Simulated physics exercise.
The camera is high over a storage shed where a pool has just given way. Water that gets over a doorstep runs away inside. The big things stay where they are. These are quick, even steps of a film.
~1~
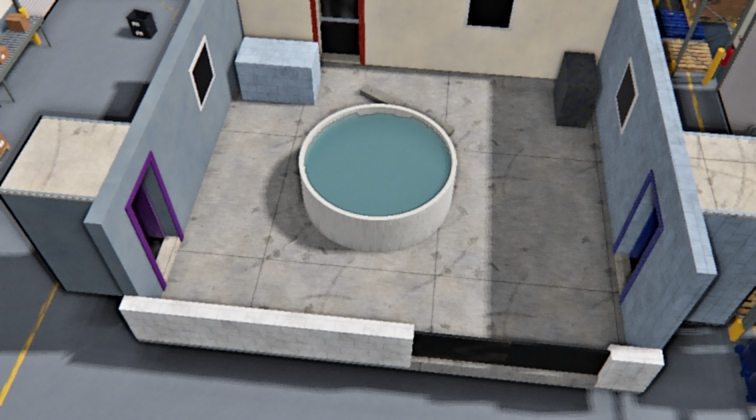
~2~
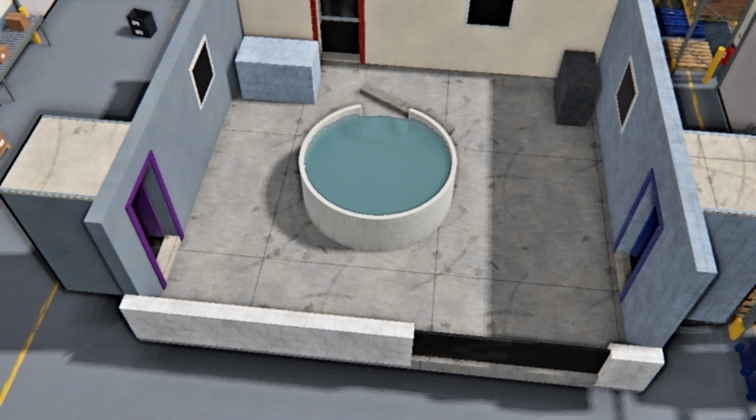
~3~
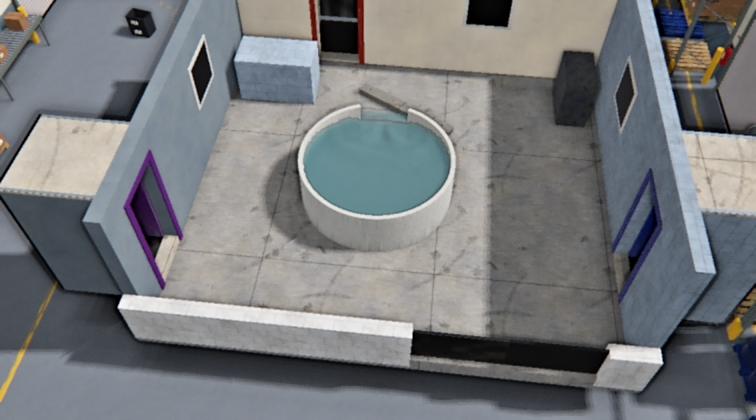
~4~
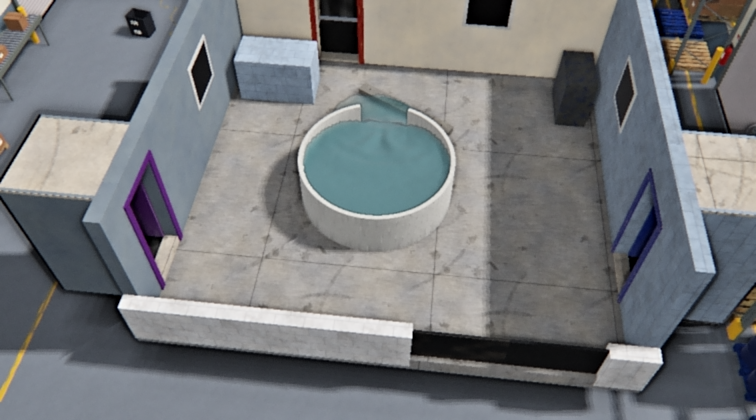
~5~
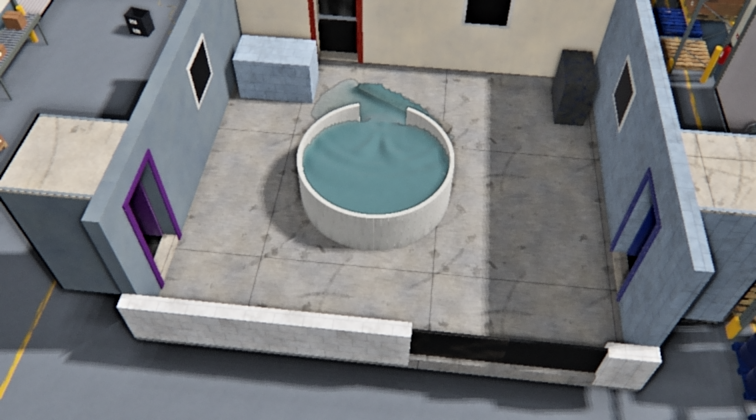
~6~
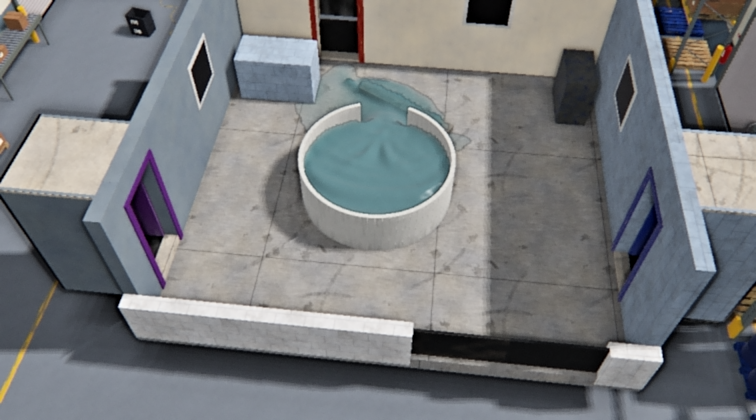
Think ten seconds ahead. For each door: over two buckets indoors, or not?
The purple door holds within the limit; the red door floods; the blue door holds within the limit.
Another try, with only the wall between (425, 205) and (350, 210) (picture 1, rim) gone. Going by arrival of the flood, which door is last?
I say the red one.
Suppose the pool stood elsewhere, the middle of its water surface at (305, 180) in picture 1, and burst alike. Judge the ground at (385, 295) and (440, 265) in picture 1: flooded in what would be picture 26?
In turn: No water, no water.
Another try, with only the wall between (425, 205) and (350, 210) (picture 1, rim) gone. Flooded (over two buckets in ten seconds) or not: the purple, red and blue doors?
My reading: The purple door lets more in; the red door is over; the blue door goes over.
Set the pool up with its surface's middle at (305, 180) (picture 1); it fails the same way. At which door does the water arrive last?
That is the blue-painted one.
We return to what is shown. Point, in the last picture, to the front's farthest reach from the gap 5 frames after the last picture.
Close to (254, 58).
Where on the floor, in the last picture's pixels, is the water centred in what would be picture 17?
At about (382, 155).
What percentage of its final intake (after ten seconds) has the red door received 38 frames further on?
Near 70 in a hundred.
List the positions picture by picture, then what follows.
The round tank at (378, 161) is whole and still, in the first frame.
The front is at a hidden place, out from the gap on the round tank's far side, in the second frame.
Water pours out on the round tank's far side and has run to a hidden place, in the third frame.
Water pours out on the round tank's far side and has run to (358, 96), in the fourth frame.
Water pours out on the round tank's far side and has run to (345, 83), in the fifth frame.
The front is at (338, 67), out from the gap on the round tank's far side, in the sixth frame.
A moment on, water covers 25 % of the floor; the purple door not reached, the red door over two buckets in, the blue door not reached.
Next, water covers 30 % of the floor; the purple door not reached, the red door far over two buckets in, the blue door not reached.
Then, water covers 45 % of the floor; the purple door not reached, the red door far over two buckets in, the blue door not reached.
Later, water covers 85 % of the floor; the purple door wet at the sill, nothing in, the red door far over two buckets in, the blue door wet at the sill, nothing in.
In the end, water covers 95 % of the floor; the purple door wet at the sill, nothing in, the red door far over two buckets in, the blue door under two buckets in.
